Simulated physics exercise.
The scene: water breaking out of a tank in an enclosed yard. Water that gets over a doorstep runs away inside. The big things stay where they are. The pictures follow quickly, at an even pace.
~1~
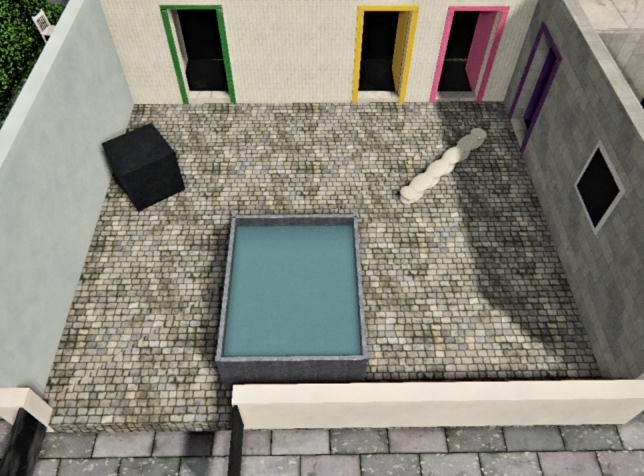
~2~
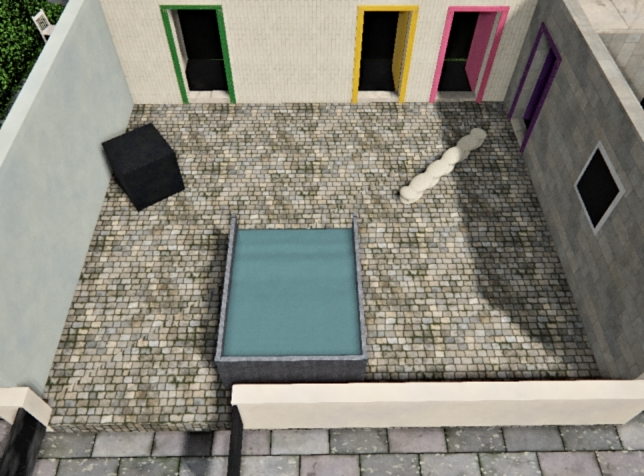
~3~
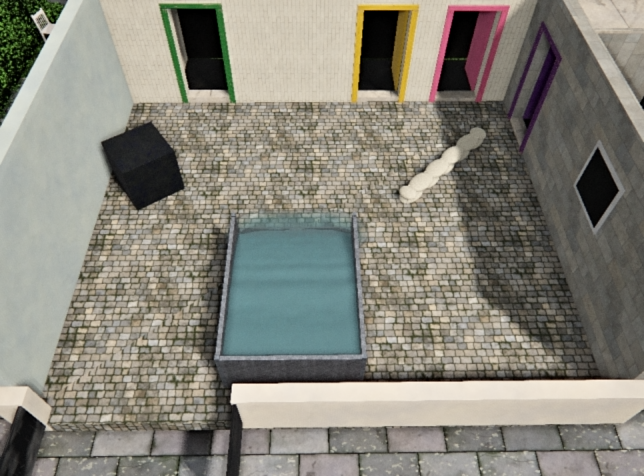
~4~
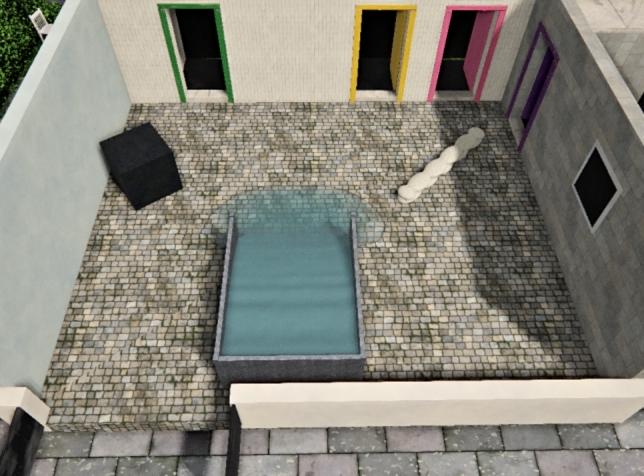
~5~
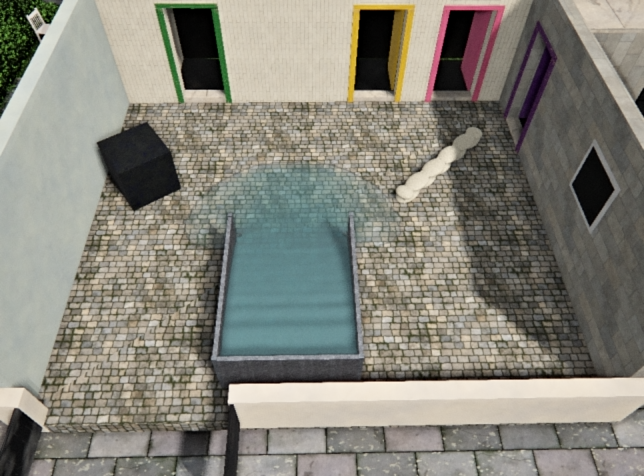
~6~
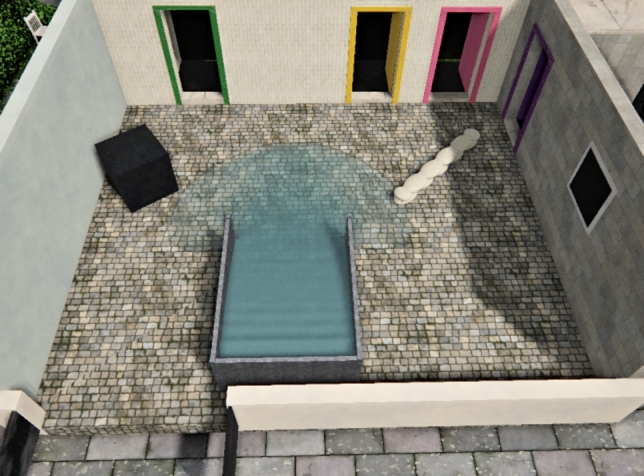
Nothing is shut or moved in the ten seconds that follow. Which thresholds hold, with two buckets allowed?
In the end: The yellow door takes more than that; the green door takes more than that; the purple door takes more than that; the pink door takes more than that.
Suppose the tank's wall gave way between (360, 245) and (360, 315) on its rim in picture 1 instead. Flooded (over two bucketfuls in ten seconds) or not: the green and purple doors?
In short: The green door lets less in, the purple door floods.
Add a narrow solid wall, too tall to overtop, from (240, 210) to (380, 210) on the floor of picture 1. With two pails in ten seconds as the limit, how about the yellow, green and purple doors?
One by one: The yellow door takes less, the green door holds, the purple door holds.
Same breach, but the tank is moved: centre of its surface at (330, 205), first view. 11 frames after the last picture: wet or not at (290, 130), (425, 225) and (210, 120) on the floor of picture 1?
One after the other: Awash, free of water, awash.
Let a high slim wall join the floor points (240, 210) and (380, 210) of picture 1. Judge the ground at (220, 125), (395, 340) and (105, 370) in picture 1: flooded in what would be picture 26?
In that order: Under water, dry, under water.
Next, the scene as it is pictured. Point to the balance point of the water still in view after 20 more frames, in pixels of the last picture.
Roughly at (285, 171).
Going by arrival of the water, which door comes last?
That is the purple one.
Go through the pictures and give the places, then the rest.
The first frame shows still water in the tank at (294, 283).
In the second frame, water pours out on the tank's far side and has run to a hidden place.
In the third frame, the front is at (361, 226), out from the gap on the tank's far side.
In the fourth frame, the front is at (368, 208), out from the gap on the tank's far side.
In the fifth frame, the front is at (331, 168), out from the gap on the tank's far side.
In the sixth frame, water pours out on the tank's far side and has run to (313, 146).
A moment on, water covers 35 % of the floor; the yellow door wet at the sill, nothing in, the green door wet at the sill, nothing in, the purple door not reached, the pink door not reached.
Next, water covers 45 % of the floor; the yellow door over two buckets in, the green door under two buckets in, the purple door not reached, the pink door wet at the sill, nothing in.
Then, water covers 50 % of the floor; the yellow door far over two buckets in, the green door over two buckets in, the purple door under two buckets in, the pink door under two buckets in.
Later, water covers 80 % of the floor; the yellow door far over two buckets in, the green door over two buckets in, the purple door far over two buckets in, the pink door over two buckets in.
In the end, water covers 95 % of the floor; the yellow door far over two buckets in, the green door over two buckets in, the purple door far over two buckets in, the pink door over two buckets in.
